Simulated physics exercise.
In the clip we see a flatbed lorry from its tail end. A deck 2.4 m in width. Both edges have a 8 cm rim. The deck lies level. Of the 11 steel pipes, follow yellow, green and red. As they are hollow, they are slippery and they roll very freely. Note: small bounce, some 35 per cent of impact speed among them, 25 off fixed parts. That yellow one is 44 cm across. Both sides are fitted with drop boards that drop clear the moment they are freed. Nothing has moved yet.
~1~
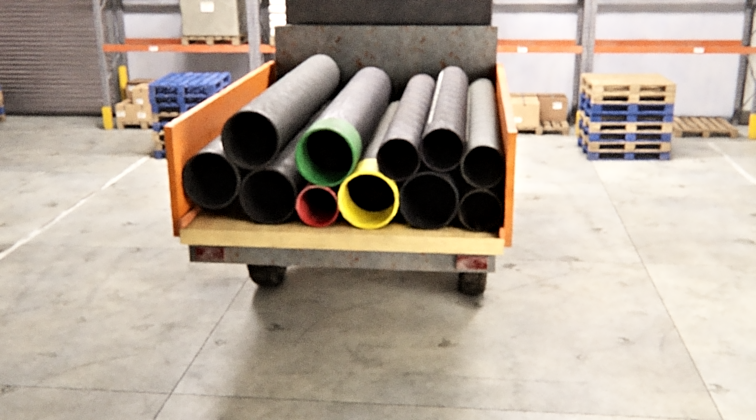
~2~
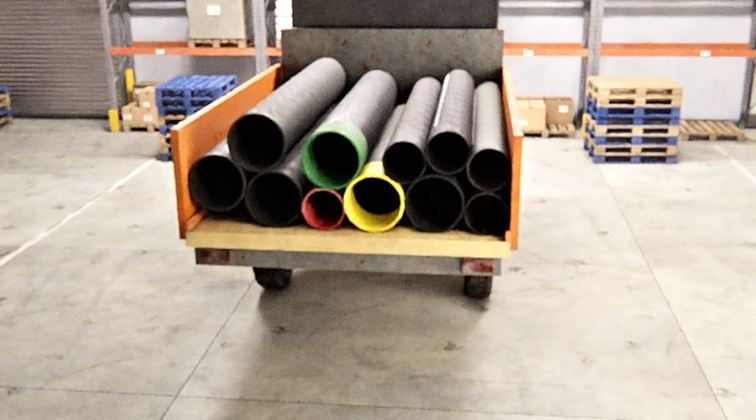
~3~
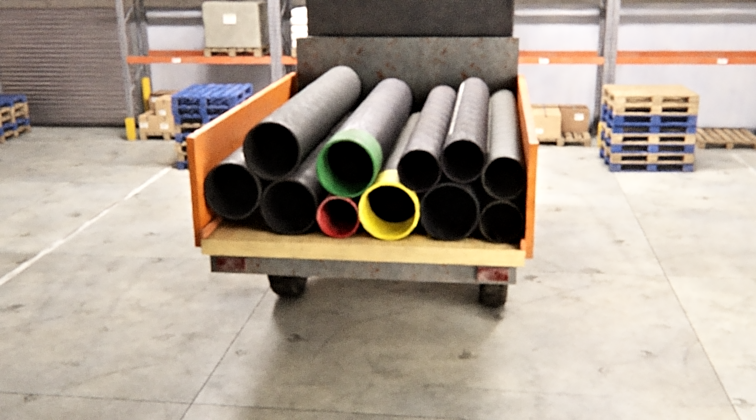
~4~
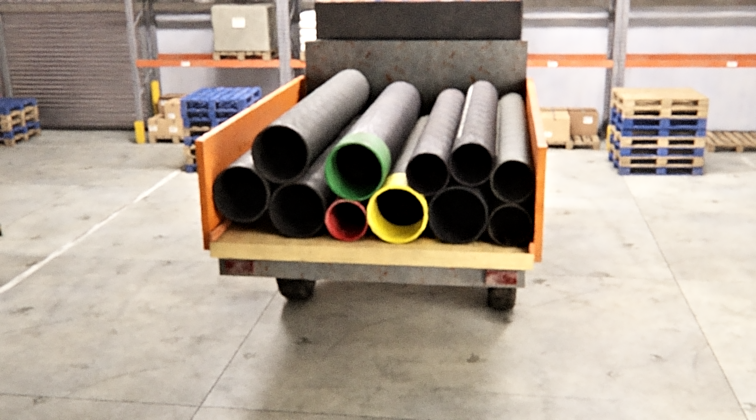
Black pipes, some with green, yellow and red ends, lying motionless on an orange-sided flatbed in a warehouse as the view shifts slightly.
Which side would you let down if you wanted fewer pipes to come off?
I would let down the left side.
With the left side gone, after 0.7 s, yellow is on the deck, 100 cm from the right edge; green is up on others, 110 cm from the left edge; red is on the deck, 100 cm from the left edge; 0 off so far.
With the left side gone, finally, yellow is on the deck, 100 cm from the right edge; green is up on others, 110 cm from the left edge; red is on the deck, 100 cm from the left edge; 0 off so far.
With the right side gone, after 1.2 s, yellow is on the deck, 100 cm from the right edge; green is up on others, 110 cm from the left edge; red is on the deck, 100 cm from the left edge; 2 off so far.
With the right side gone, finally, yellow is on the deck, 100 cm from the right edge; green is up on others, 110 cm from the left edge; red is on the deck, 100 cm from the left edge; 2 off so far.
